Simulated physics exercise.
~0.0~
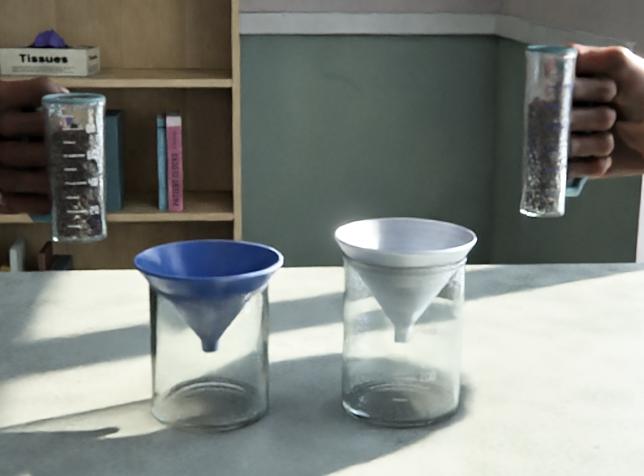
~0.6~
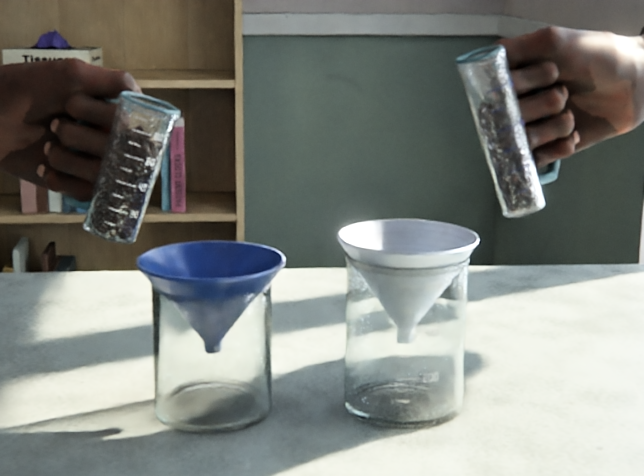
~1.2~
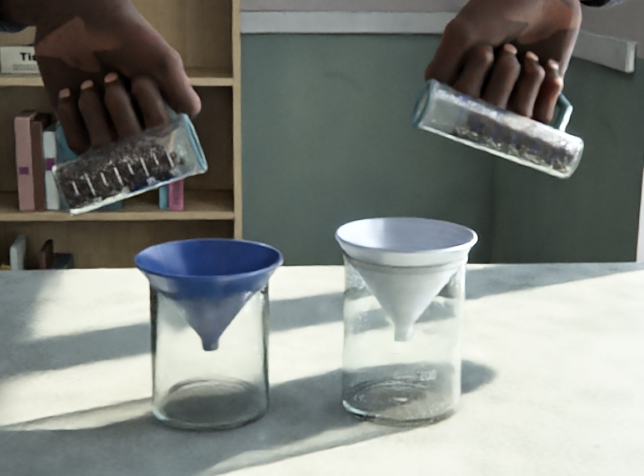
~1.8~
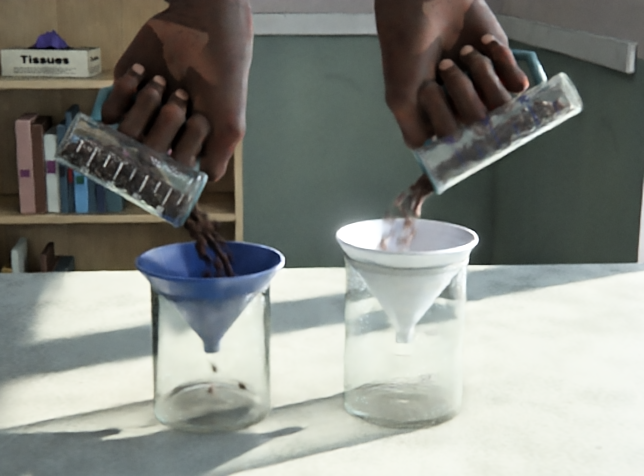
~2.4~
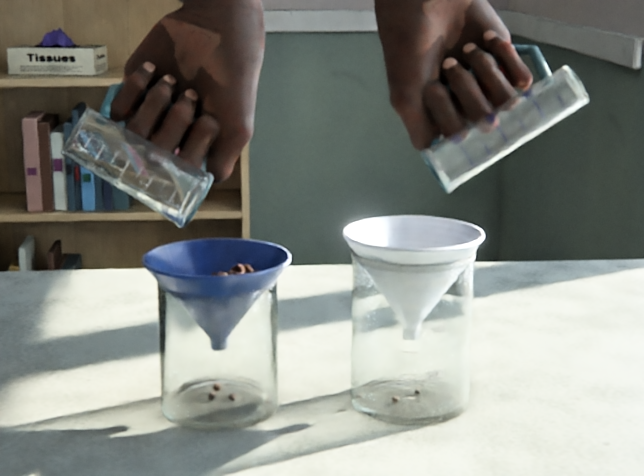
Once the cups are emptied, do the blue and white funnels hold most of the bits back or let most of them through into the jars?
Both funnels hold most of the bits back. Only a few pieces lie at the bottom of each jar.
